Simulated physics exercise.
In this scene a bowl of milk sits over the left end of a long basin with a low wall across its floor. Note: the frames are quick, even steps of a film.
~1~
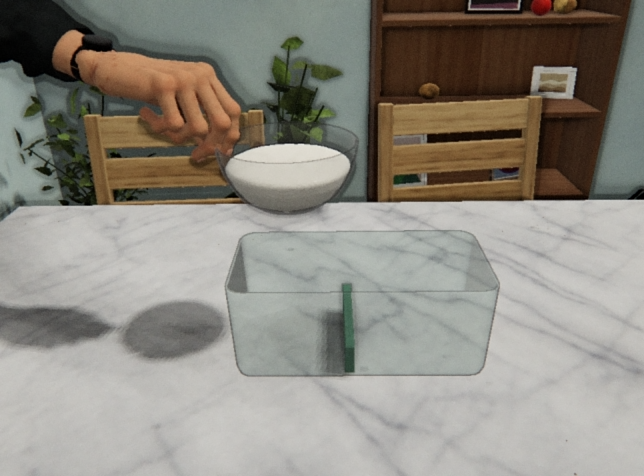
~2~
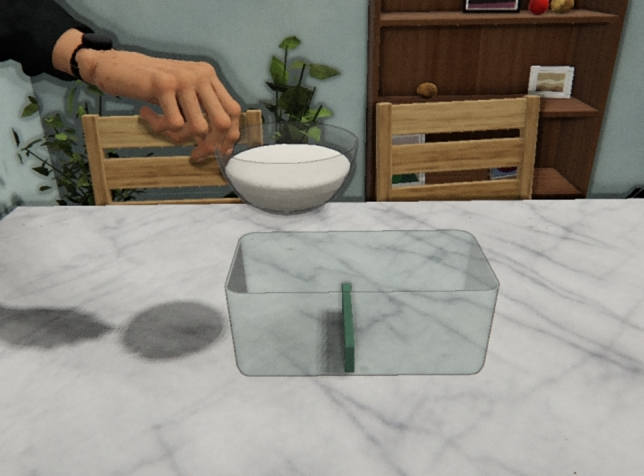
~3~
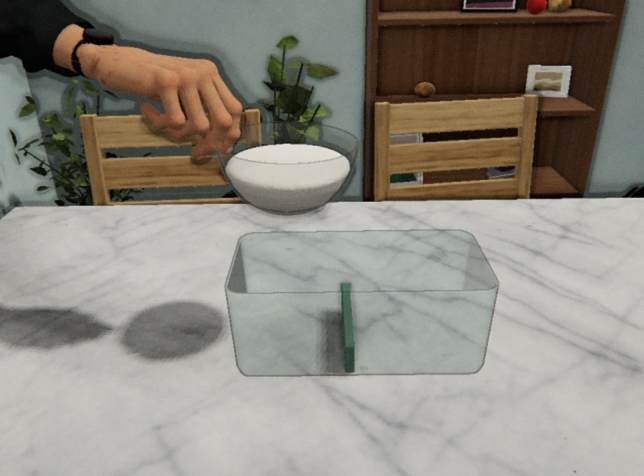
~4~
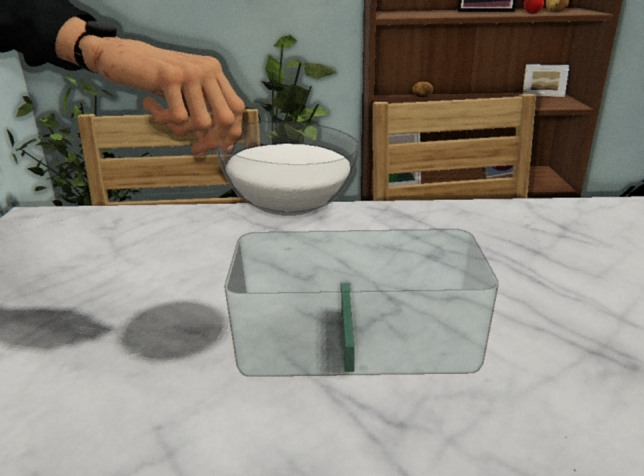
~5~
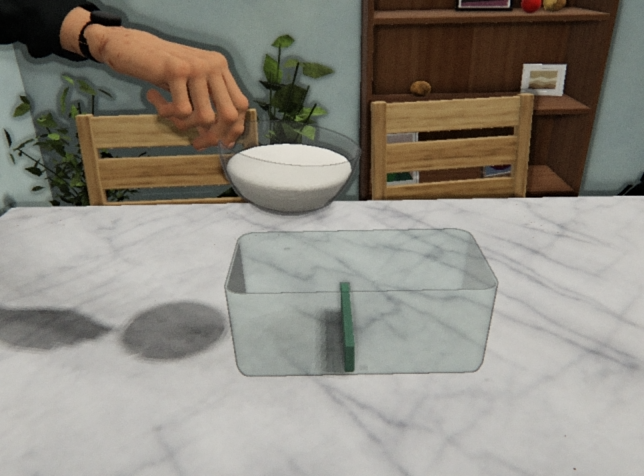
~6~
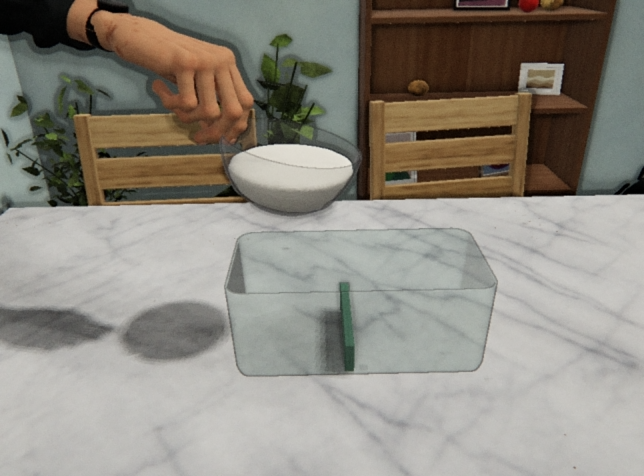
The video shows a hand holding a clear bowl of milk above the left end of a long transparent basin with a low green wall across its floor, slowly tilting the bowl slightly to the right.
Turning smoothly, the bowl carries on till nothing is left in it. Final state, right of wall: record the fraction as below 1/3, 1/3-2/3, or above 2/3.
Recorded: Above 2/3.
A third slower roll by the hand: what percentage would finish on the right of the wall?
Close to 95 per cent.
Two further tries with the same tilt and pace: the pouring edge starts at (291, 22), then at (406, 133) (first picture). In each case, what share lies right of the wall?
Result, first then second: About 65 % and about 95 %.
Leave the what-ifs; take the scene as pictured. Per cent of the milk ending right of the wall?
Roughly 95 %.
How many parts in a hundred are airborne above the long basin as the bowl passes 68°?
35 per cent.
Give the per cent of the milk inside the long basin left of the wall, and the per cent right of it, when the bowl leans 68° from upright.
On the left near 0 in a hundred, on the right near 15 in a hundred.
A moment on, the bowl is tipped part way and 51 per cent is still to pour, 0 is left of the wall and 14 right of it.
Next, the bowl is tipped on its side and 4 per cent is still to pour, 4 is left of the wall and 85 right of it.
Then the bowl is tipped on its side and 0 per cent is still to pour, 6 is left of the wall and 94 right of it.
Later the bowl is tipped on its side and 0 per cent is still to pour, 6 is left of the wall and 94 right of it.
At rest 6 per cent lies left of the wall, 94 right of it and 0 outside.
